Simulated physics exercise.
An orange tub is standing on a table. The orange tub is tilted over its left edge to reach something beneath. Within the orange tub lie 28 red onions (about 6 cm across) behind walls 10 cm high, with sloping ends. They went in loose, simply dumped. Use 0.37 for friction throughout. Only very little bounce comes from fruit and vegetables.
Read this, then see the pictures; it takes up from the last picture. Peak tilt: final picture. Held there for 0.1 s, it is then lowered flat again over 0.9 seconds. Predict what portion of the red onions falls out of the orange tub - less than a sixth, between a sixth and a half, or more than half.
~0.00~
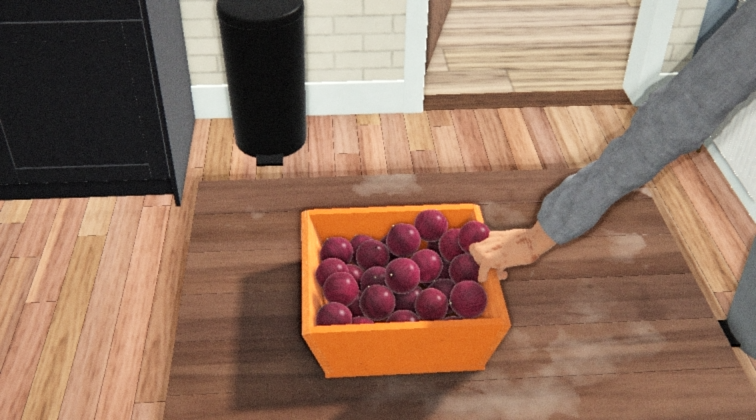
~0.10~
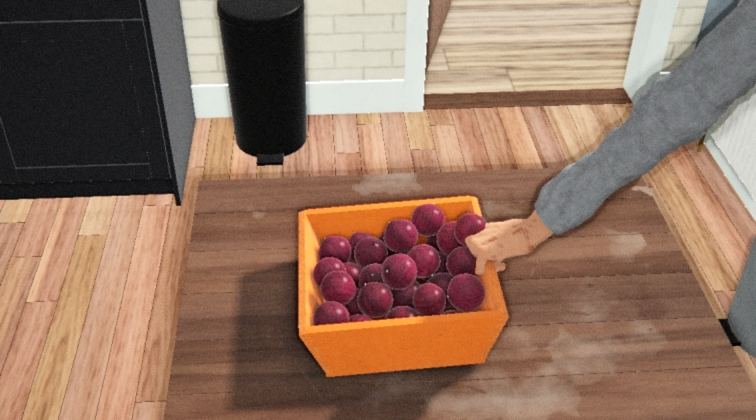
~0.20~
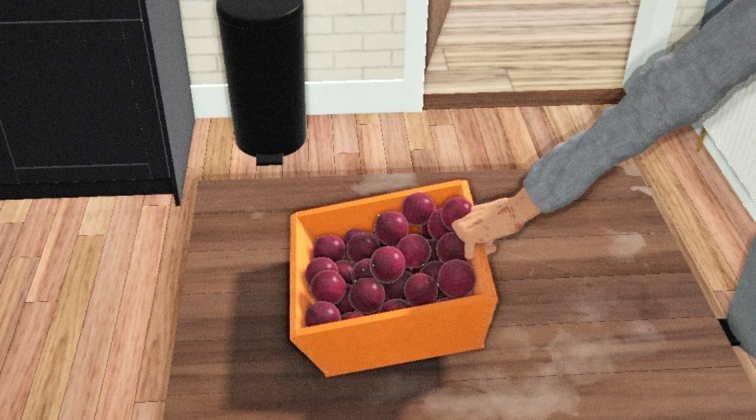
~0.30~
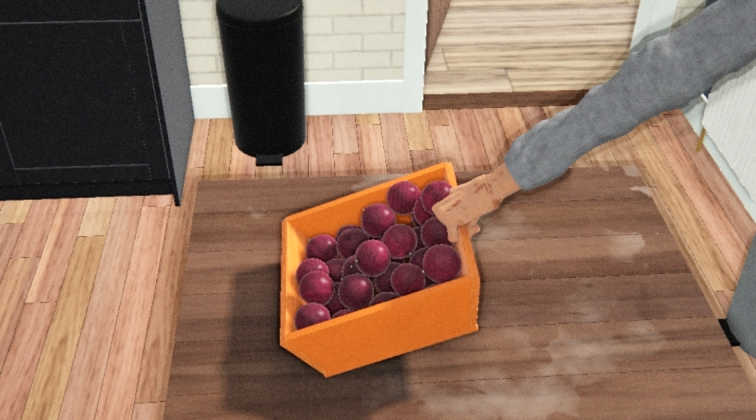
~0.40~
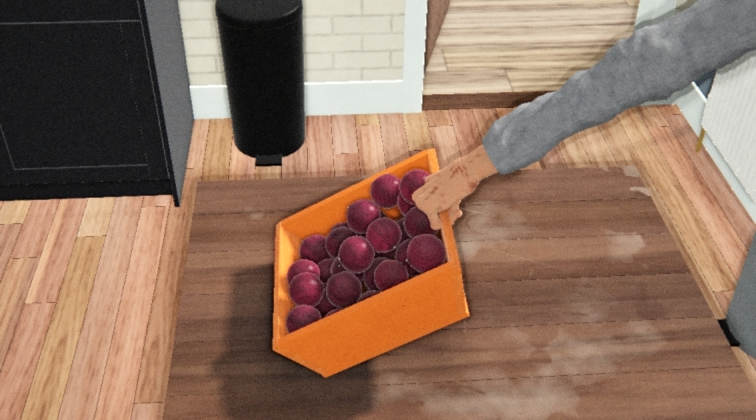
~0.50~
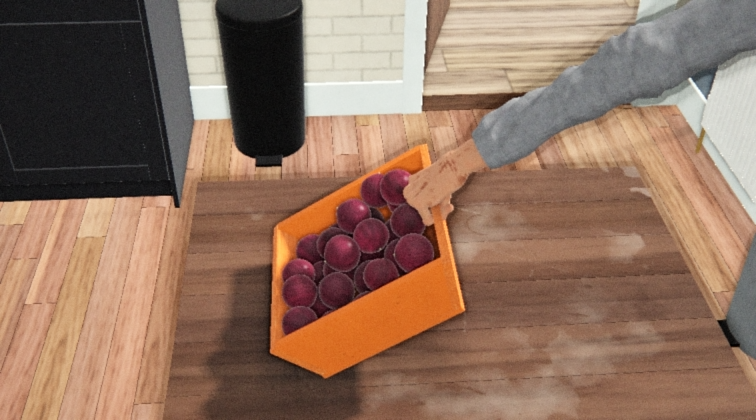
The portion that falls out is less than a sixth.
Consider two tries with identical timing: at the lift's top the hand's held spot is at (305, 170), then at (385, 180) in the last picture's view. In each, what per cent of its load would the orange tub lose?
Loss for the orange tub - 70 percent, then 10 percent.
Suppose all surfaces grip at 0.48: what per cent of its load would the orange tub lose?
Orange tub 0 per cent.
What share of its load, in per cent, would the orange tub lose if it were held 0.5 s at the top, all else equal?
Orange tub 0%.
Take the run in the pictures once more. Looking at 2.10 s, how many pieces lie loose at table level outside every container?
The count is about 0.
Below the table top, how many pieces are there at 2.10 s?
Estimated tally of pieces: Close to 0.
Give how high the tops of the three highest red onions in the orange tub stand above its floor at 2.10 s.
Height: Roughly 13 cm.
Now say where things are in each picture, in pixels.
In the first frame (we follow the rim corner now nearest the camera), orange tub at (310, 330); tilt 0°; nothing out yet.
Orange tub at (307, 330); tilt 3°, in the second frame.
Orange tub at (297, 333); tilt 12°, in the third frame.
Orange tub at (286, 338); tilt 21°, in the fourth frame.
Orange tub at (278, 342); tilt 30°, in the fifth frame.
Orange tub at (275, 345); tilt 33°; nothing out yet, in the sixth frame.
After 0.76 s, tilt 30°; 0 of 28 out of the orange tub.
After 1.08 s, tilt 15°; 0 of 28 out of the orange tub.
After 1.53 s, tilt 0°; 0 of 28 out of the orange tub.
When it is over (at 2.10 s), 0 of 28 out of the orange tub. Asked share, 0 of 28, 0 per cent.
